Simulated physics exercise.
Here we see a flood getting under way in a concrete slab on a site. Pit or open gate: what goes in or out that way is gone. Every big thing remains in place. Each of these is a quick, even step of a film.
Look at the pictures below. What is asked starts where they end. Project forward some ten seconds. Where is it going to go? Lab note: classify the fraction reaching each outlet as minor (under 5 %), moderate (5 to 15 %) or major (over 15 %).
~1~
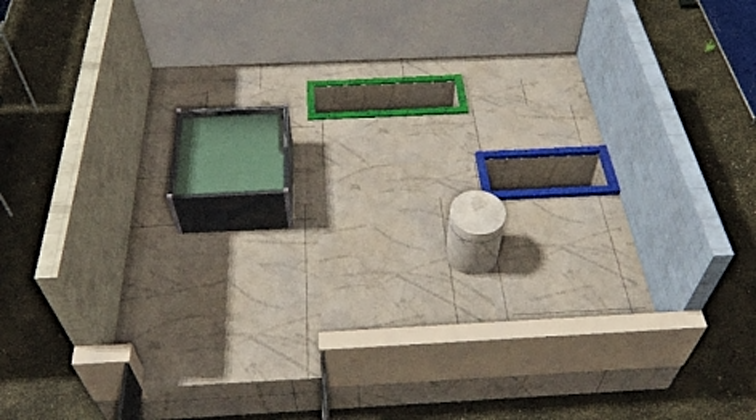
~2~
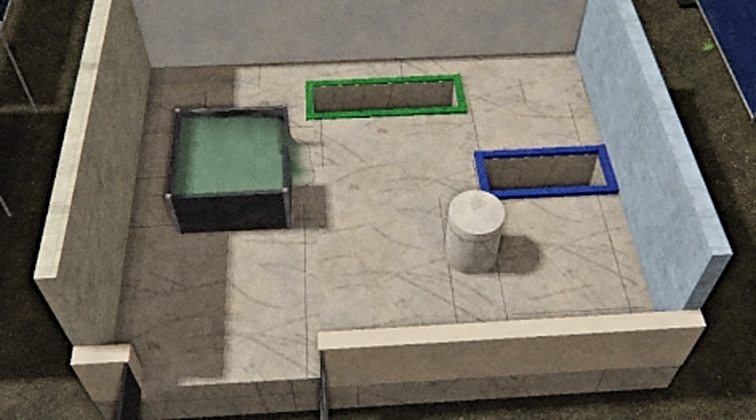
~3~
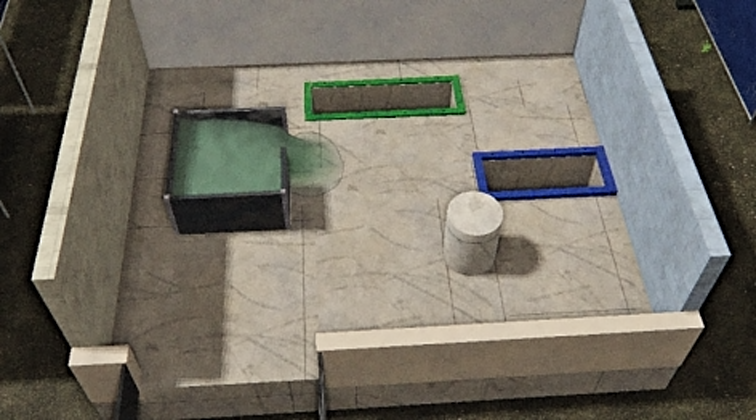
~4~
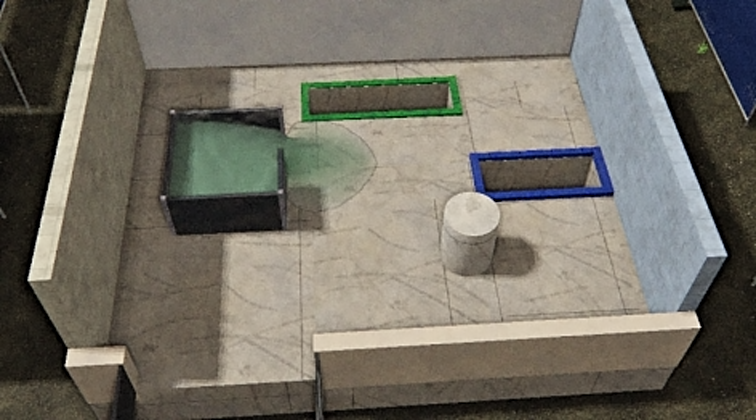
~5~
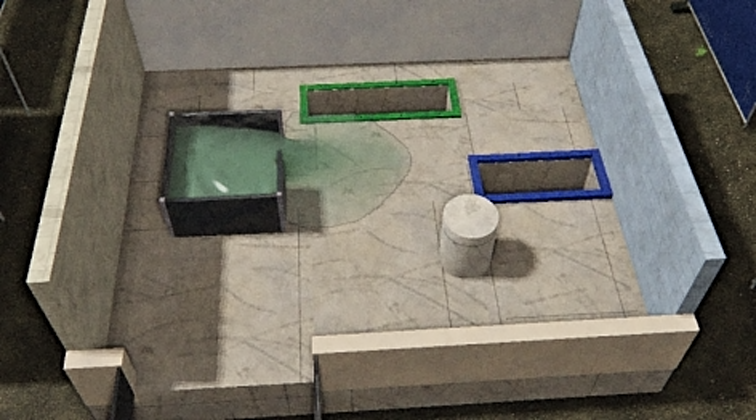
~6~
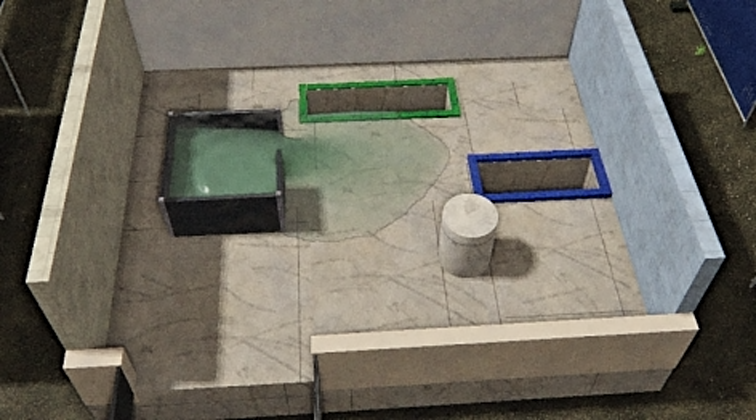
Fractions by outlet: Gate minor; green pit major; blue pit moderate.
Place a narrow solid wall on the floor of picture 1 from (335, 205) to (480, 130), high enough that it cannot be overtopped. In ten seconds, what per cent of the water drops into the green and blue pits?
Green 45 %, blue 2 %.
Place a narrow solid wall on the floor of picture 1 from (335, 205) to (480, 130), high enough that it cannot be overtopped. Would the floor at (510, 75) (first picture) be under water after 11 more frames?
Verdict: Awash.
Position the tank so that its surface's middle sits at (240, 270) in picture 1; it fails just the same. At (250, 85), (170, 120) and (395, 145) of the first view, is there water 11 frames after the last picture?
Outcome, in sequence: Unwetted, unwetted, wetted.
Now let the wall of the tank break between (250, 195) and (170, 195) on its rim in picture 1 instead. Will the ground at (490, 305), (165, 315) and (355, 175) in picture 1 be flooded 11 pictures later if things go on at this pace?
In the order asked: Out of reach, sodden, out of reach.
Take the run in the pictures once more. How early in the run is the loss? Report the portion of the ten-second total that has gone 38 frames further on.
I make it 95 per cent.
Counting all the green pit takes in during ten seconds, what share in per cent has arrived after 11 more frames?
I'd put it at 60 percent.
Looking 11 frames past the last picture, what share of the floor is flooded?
My estimate is close to 35 per cent.
A moment on, water covers 25 % of the floor; the gate 0 %, the green pit 5 %, the blue pit 1 %.
Next, water covers 35 % of the floor; the gate 0 %, the green pit 10 %, the blue pit 5 %.
Then, water covers 40 % of the floor; the gate 0 %, the green pit 13 %, the blue pit 9 %.
Later, water covers 55 % of the floor; the gate 0 %, the green pit 16 %, the blue pit 11 %.
In the end, water covers 70 % of the floor; the gate 0 %, the green pit 17 %, the blue pit 11 %.
